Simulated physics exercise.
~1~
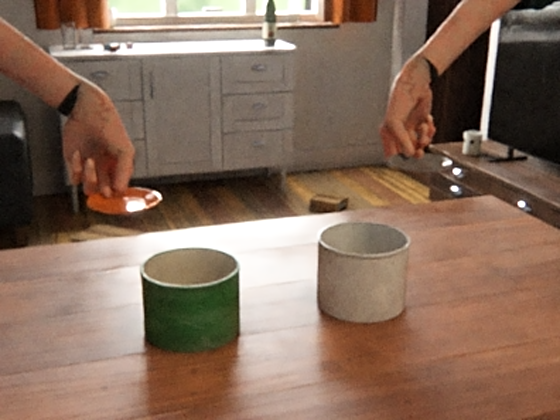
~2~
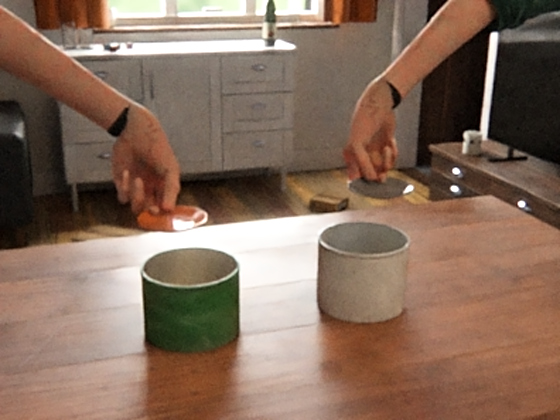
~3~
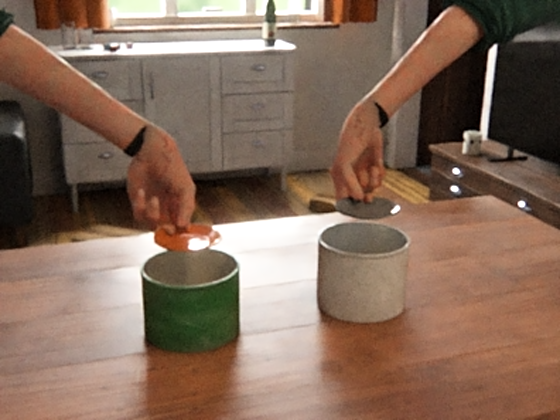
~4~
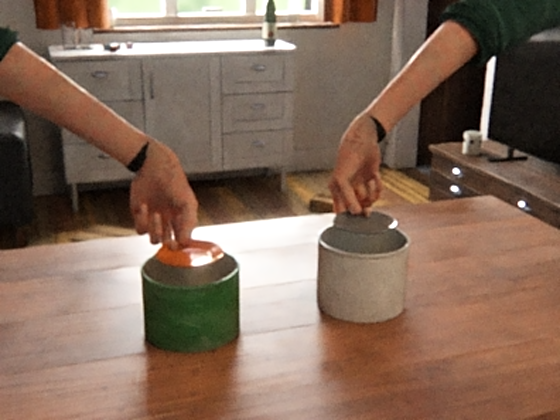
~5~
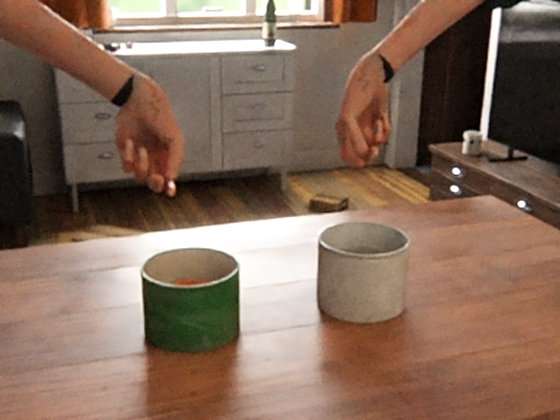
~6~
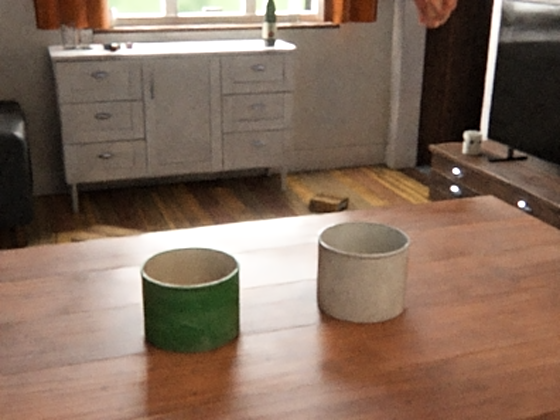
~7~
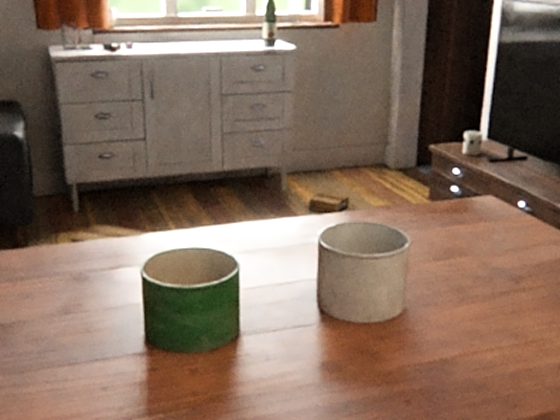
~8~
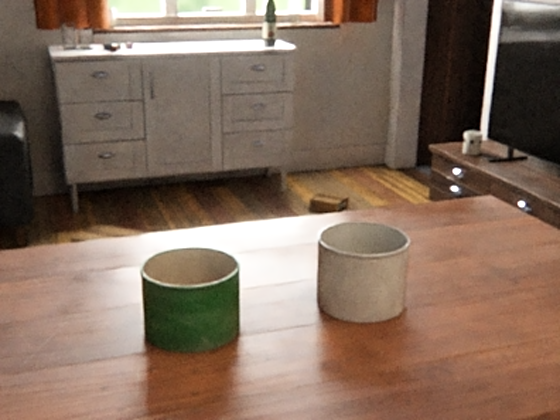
In the video, two hands lower an orange saucer over a green pot on the left and a grey saucer over a pale jar on the right, then let go. Both saucers drop inside, the hands withdraw, and the open containers remain still on the wooden table.
